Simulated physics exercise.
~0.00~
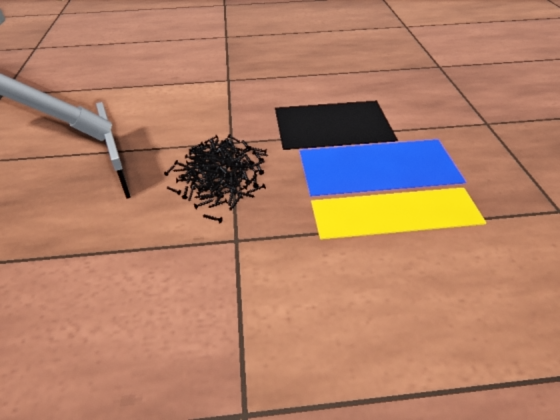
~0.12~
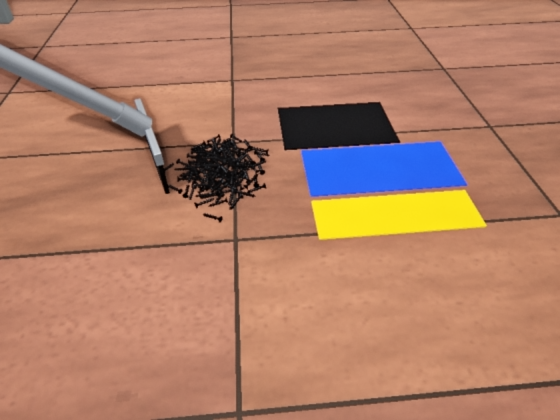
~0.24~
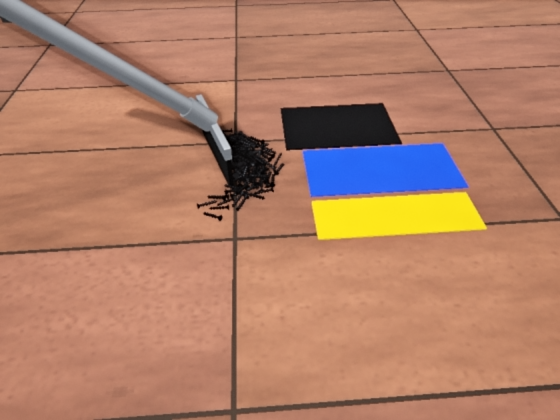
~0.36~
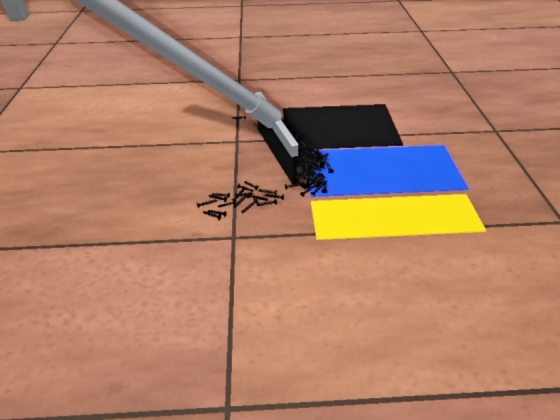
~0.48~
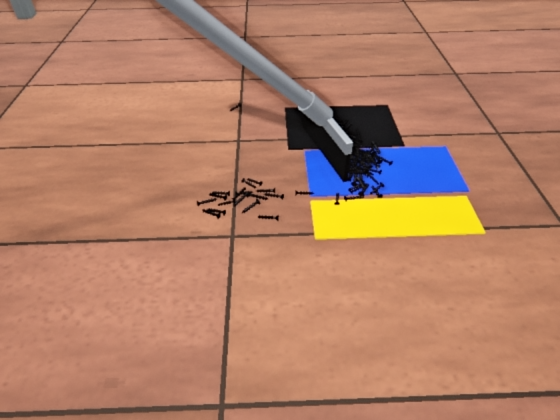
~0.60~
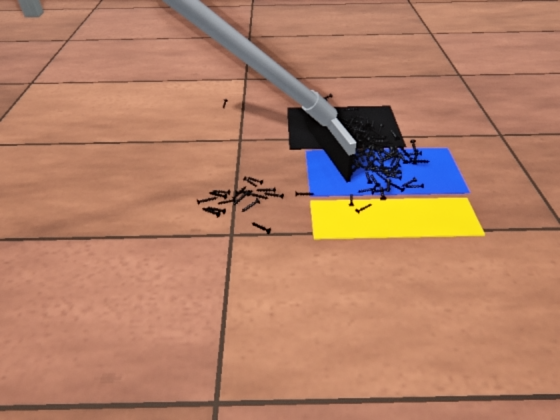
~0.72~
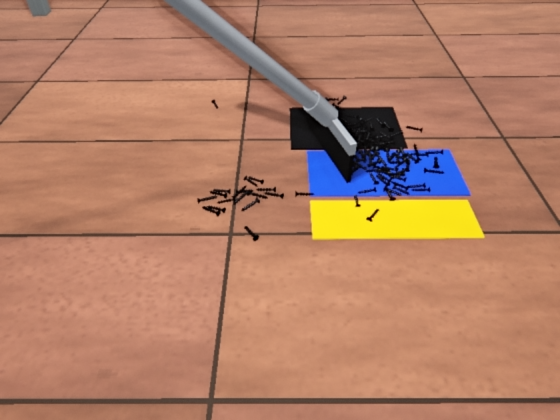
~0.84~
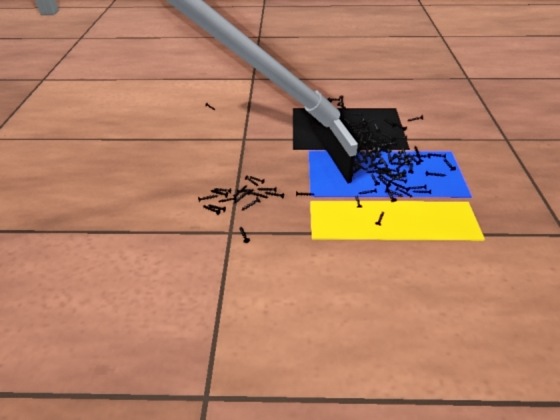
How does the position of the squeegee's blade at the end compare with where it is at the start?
At the start the blade is on the bare tiles to the left of the heap of screws. By the end it is well to the right and a little further up the view, resting over the black and blue mats.
